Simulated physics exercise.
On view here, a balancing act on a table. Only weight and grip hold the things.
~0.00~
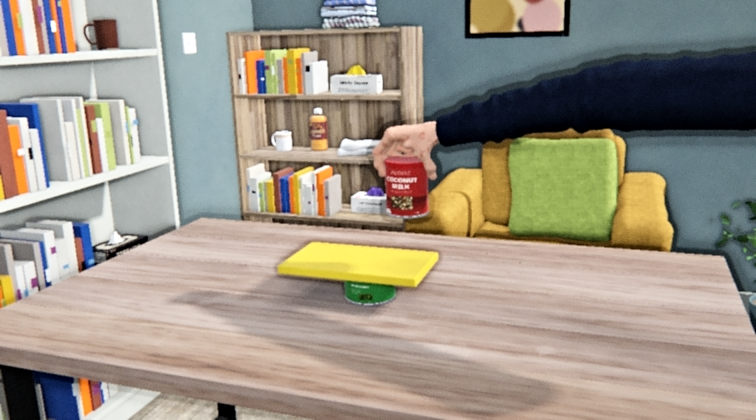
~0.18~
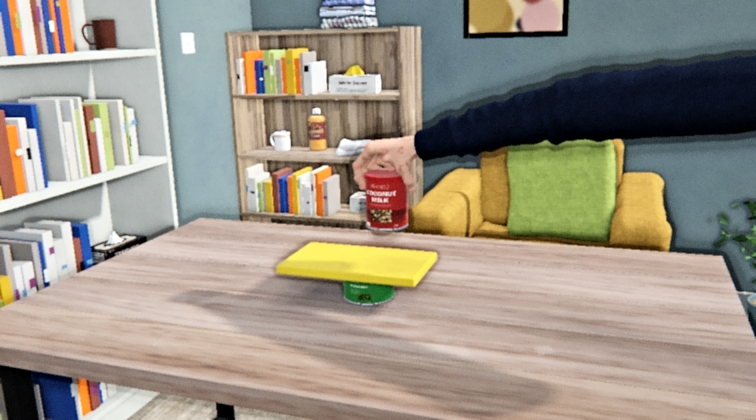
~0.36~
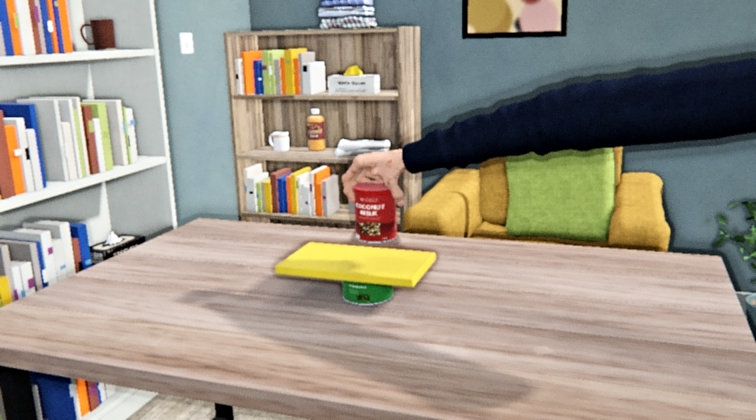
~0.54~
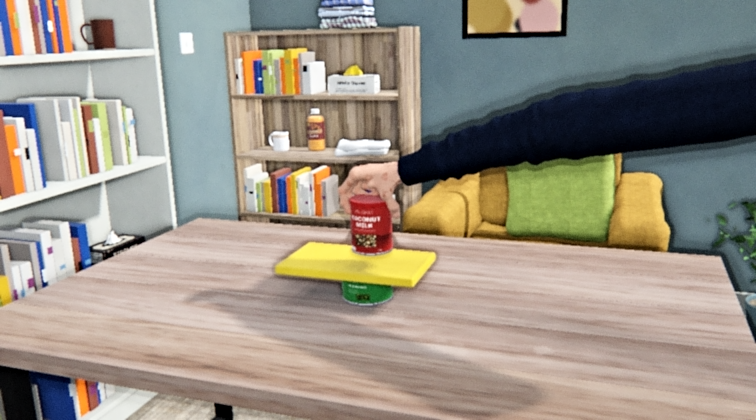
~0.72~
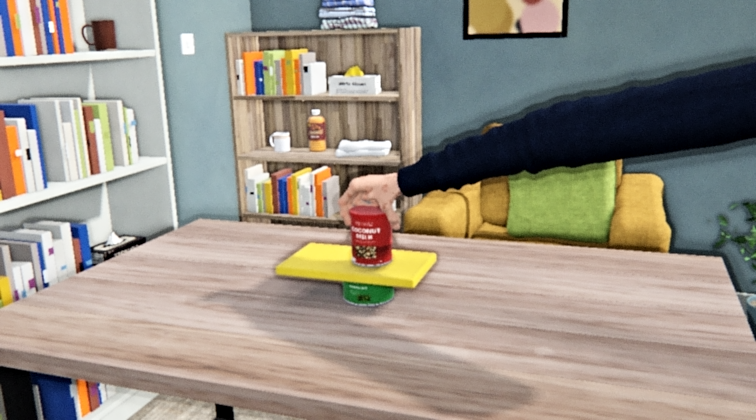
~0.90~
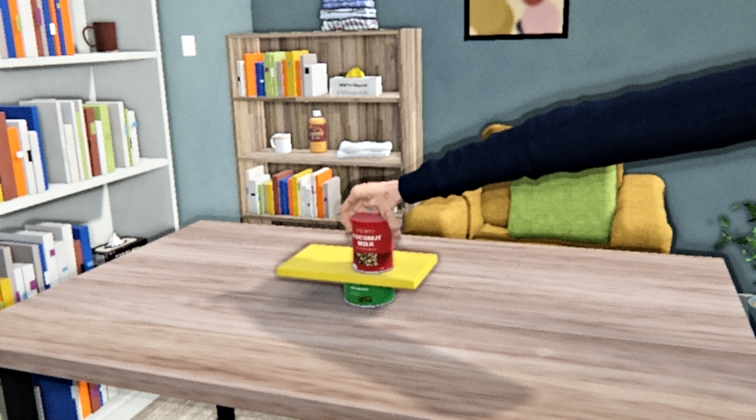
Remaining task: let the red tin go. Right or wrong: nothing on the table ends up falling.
Right.
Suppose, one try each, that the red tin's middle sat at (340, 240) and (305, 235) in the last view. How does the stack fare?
Try one, the stack stays standing; try two, it collapses.
After 1.10 s, no change.
After 1.50 s, red tin resting near (373, 243).
In the end (2.0 s), all 3 unmoved. At the end, from the last picture's camera, red tin near (373, 243). The stack holds.
